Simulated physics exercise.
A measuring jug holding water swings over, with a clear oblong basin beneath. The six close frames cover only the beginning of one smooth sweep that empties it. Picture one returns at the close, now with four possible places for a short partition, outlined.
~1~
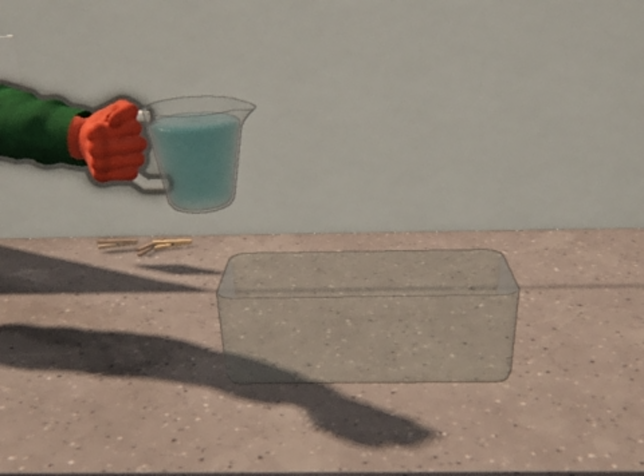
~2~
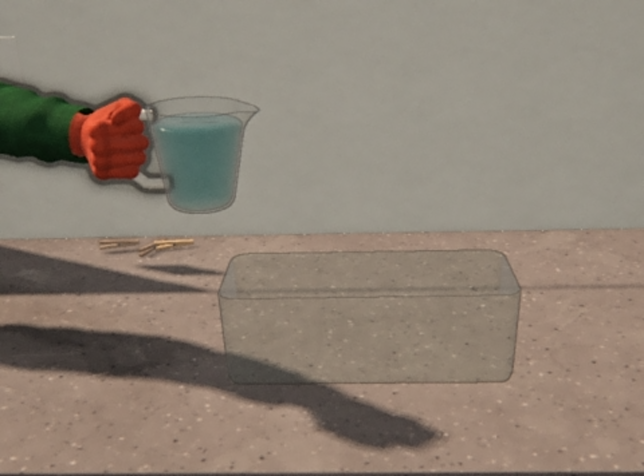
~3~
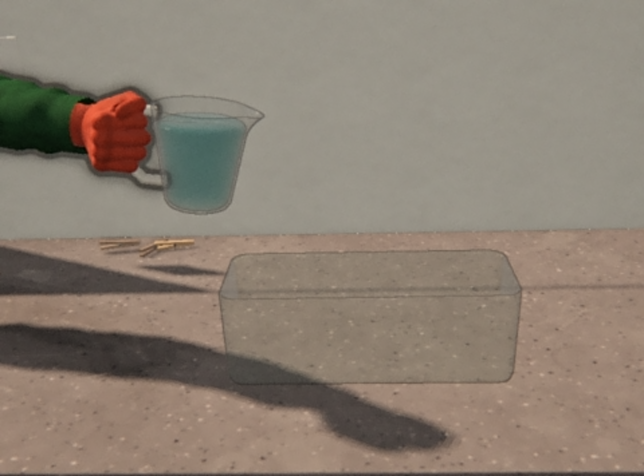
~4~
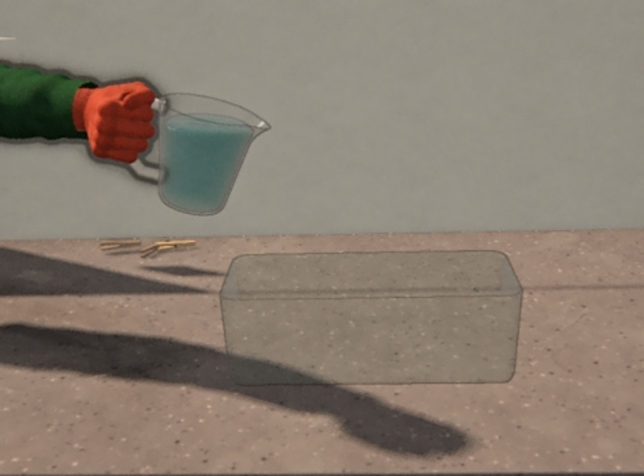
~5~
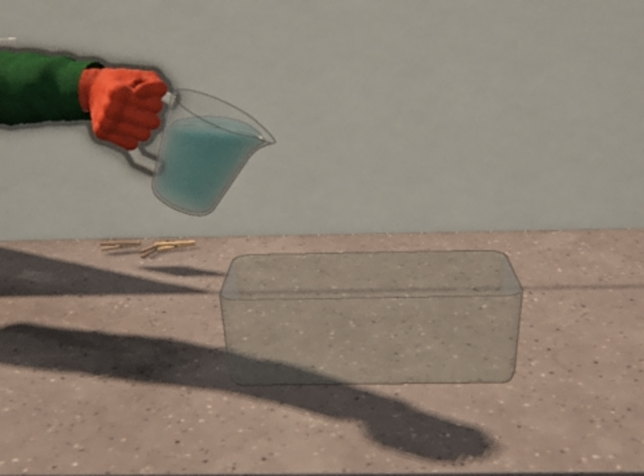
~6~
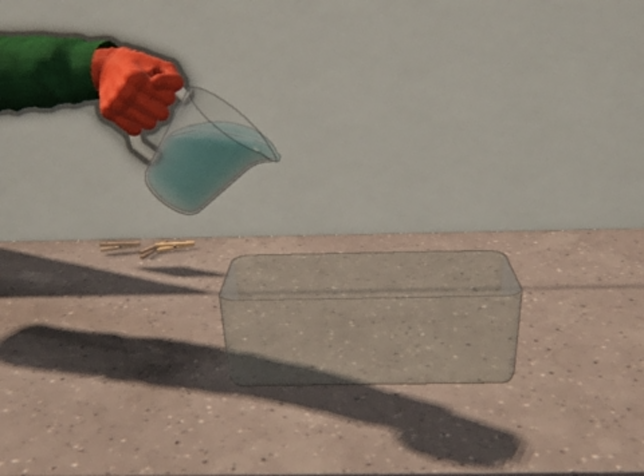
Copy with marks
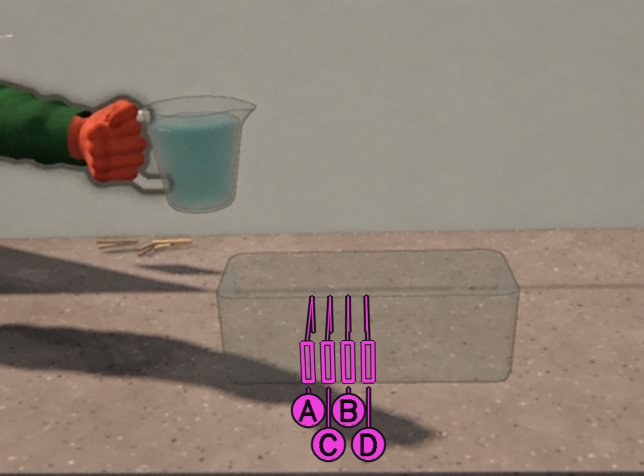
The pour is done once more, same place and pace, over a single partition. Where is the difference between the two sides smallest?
A works best here.
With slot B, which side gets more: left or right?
The left one.
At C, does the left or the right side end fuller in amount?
More ends on the left.
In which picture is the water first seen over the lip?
Picture 6.
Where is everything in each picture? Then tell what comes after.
Upright, lip at (255, 107); basin from (227, 380) to (511, 377); nothing has left yet.
Upright, lip at (258, 110); nothing has left yet.
Tipped about 7°, lip at (263, 116); nothing has left yet.
Tipped about 16°, lip at (270, 127); nothing has left yet.
Tipped about 28°, lip at (274, 141); nothing has left yet.
Tipped about 41°, lip at (276, 160); water is over the lip, down to (276, 160).
On the marked copy, A at (308, 388); B at (348, 388); C at (328, 388); D at (368, 388).
If A is chosen, about 52 % ends left of the wall and 42 % right of it; 7 % is lost outside.
If B is chosen, about 87 % ends left of the wall and 6 % right of it; 6 % is lost outside.
If C is chosen, about 75 % ends left of the wall and 21 % right of it; 4 % is lost outside.
If D is chosen, about 87 % ends left of the wall and 7 % right of it; 6 % is lost outside.
